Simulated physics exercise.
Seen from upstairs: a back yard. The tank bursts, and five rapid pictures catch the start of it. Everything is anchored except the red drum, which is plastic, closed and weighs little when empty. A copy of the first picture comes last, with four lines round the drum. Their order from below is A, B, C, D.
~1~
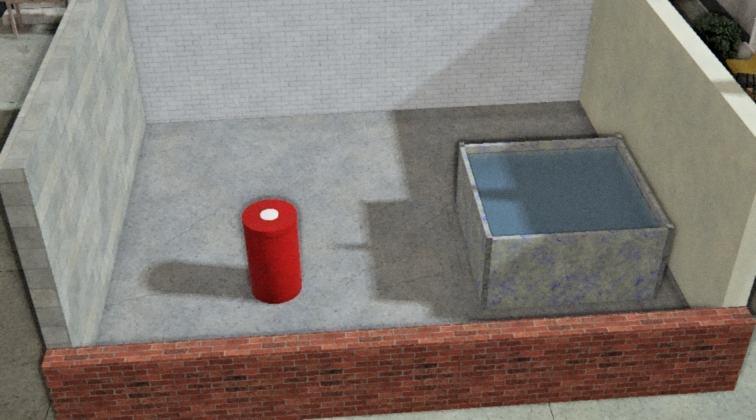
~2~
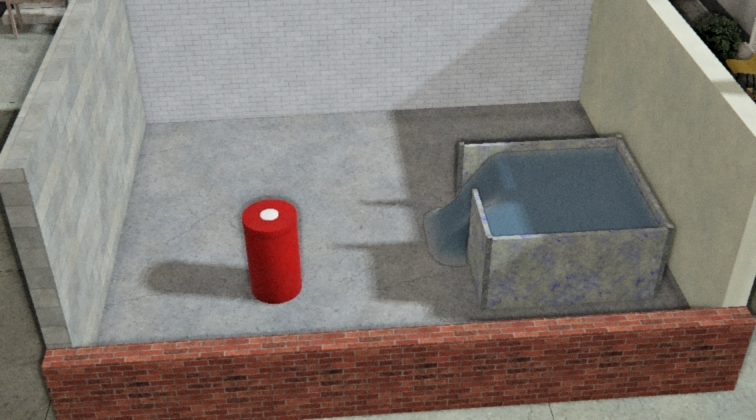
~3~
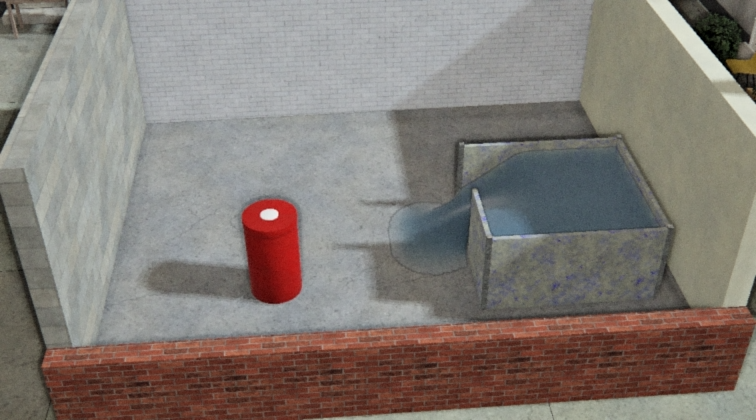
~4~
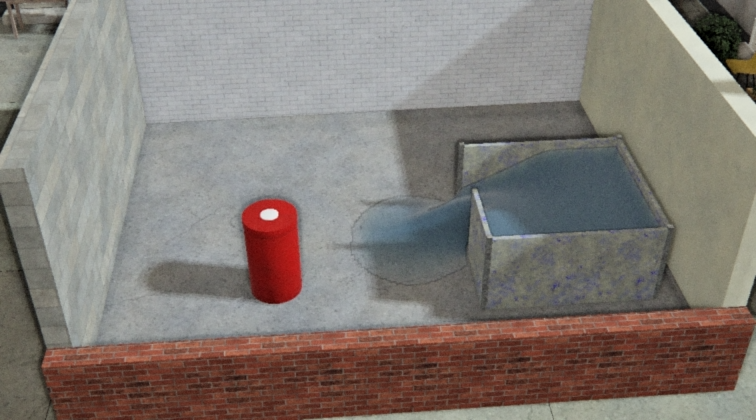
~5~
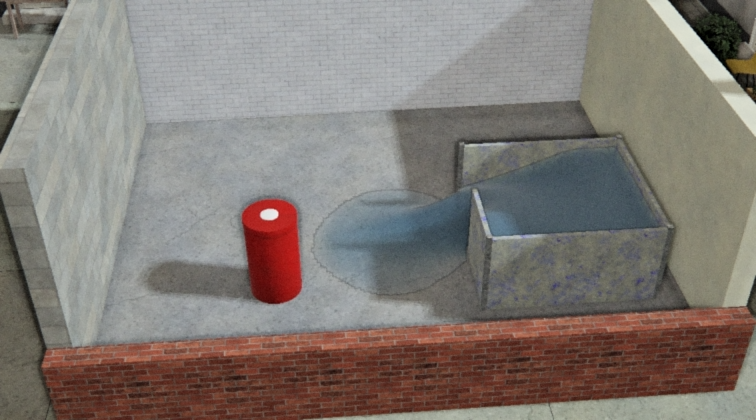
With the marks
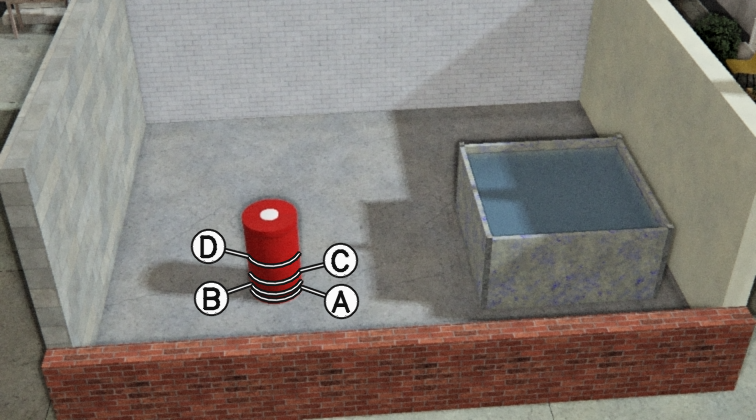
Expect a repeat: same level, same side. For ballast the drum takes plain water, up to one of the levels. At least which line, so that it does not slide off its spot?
That is mark D.
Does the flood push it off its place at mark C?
Yes.
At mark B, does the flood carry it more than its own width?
Yes, it does.
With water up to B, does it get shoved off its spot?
Yes.
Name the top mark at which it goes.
Here it is mark C.
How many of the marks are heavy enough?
One of the four.
On the marked copy, A at (276, 300); B at (276, 294); C at (275, 283); D at (273, 266); from the bottom up A, B, C, D.
Choosing A, it is pushed about 3 times its own width away.
Choosing B, it is pushed about 3 times its own width away.
Choosing C, it is pushed about half its own width away.
Choosing D, it does not move.
